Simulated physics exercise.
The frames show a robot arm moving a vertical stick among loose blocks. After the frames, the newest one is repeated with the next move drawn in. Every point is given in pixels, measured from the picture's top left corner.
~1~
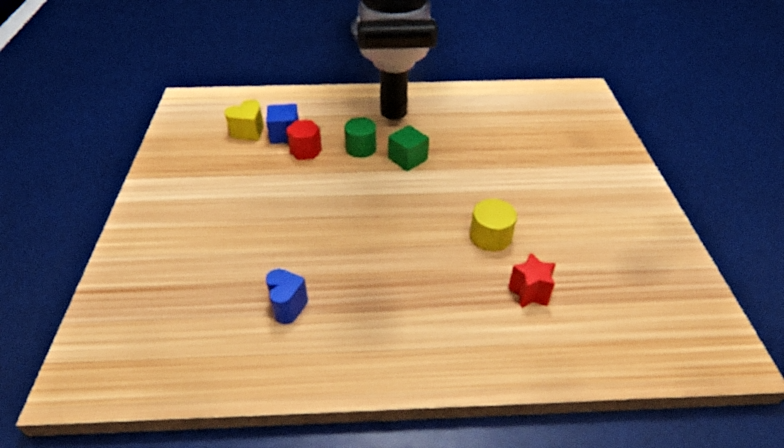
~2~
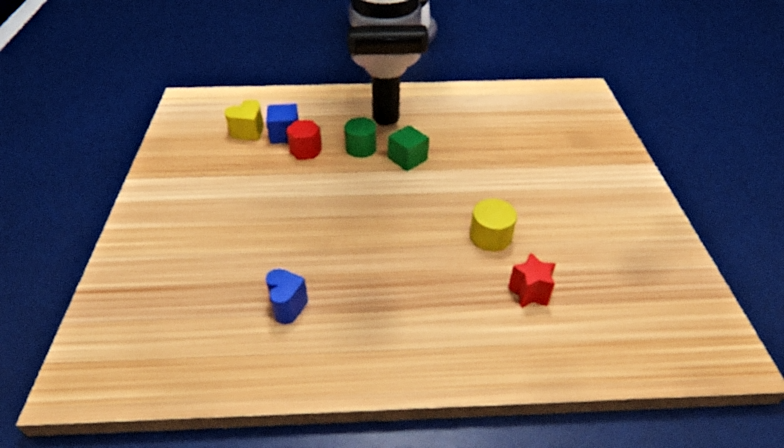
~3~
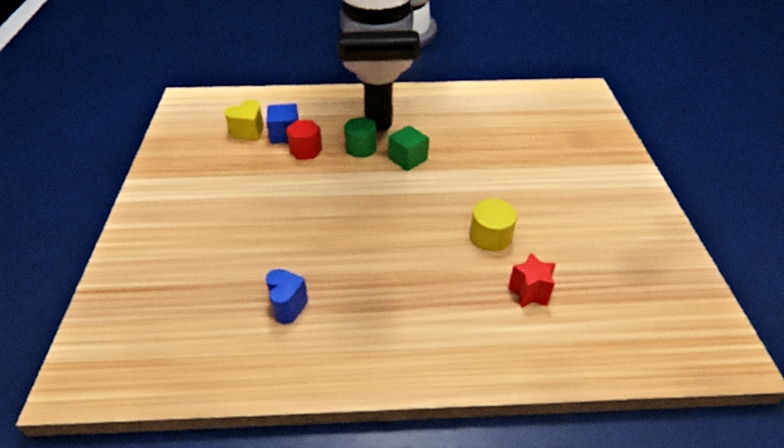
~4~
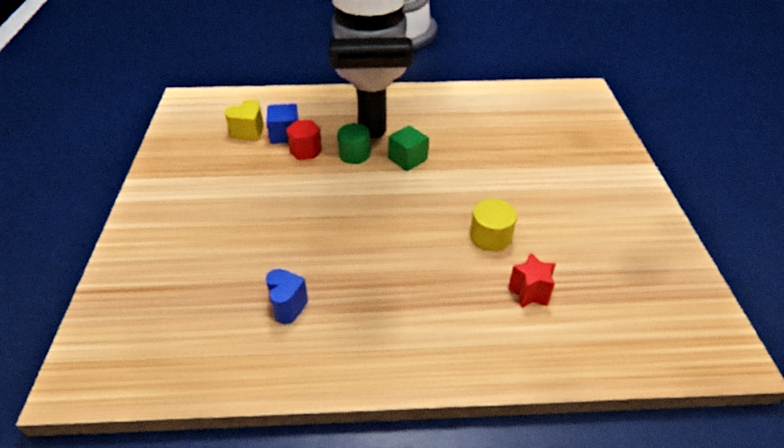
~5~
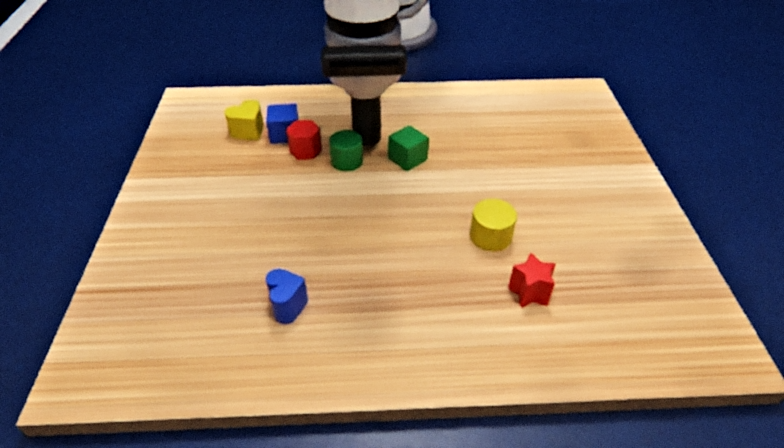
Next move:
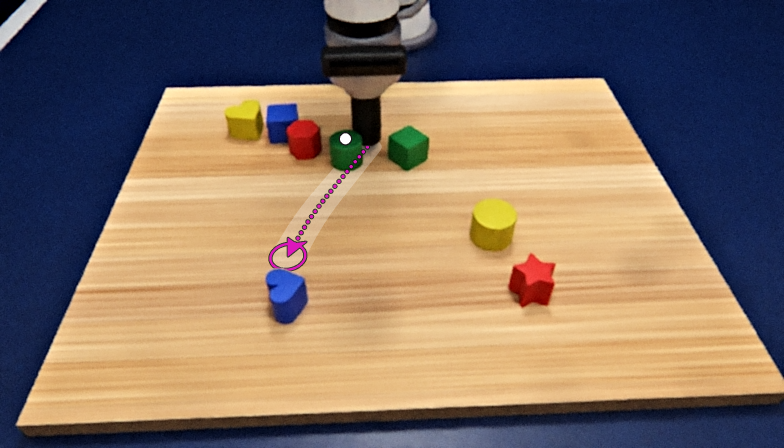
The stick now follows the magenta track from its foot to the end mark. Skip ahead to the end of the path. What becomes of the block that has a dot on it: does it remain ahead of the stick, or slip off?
I predict the stick has moved past it.
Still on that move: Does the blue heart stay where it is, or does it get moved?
The blue heart will stay where it is.
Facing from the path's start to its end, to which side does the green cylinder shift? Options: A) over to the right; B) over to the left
The one that fits is A, over to the right.
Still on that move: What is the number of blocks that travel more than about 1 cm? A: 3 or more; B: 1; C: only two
Correct choice: B.
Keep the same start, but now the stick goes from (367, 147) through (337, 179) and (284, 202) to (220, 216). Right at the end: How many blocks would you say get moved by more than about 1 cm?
It looks like one block will be pushed more than about 1 cm.
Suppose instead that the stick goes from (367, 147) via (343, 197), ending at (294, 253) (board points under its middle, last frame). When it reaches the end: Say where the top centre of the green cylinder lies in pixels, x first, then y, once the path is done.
Somewhere near (315, 161).
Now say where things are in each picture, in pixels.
In the first frame, lower end of the stick (394, 113), tops of blocks, blue heart (283, 283), green cylinder (360, 126), green square piece (409, 136).
In the second frame, stick (386, 118), blocks as before.
In the third frame, stick (379, 124), blocks as before.
In the fourth frame, stick (373, 131), green cylinder (353, 132).
In the fifth frame, stick (367, 139), blue heart (283, 283), green cylinder (345, 139), green square piece (409, 136).
The drawn path runs from (367, 147) over (342, 178) and (314, 214) to (288, 257); the dot is on the green cylinder.
What follows on the original path. One third of the way, stick (341, 170); green cylinder (307, 163).
Two thirds of the way, stick (312, 206); green cylinder (287, 173).
At the end, stick (286, 248); blue heart not moved; green cylinder (287, 173); green square piece not moved.
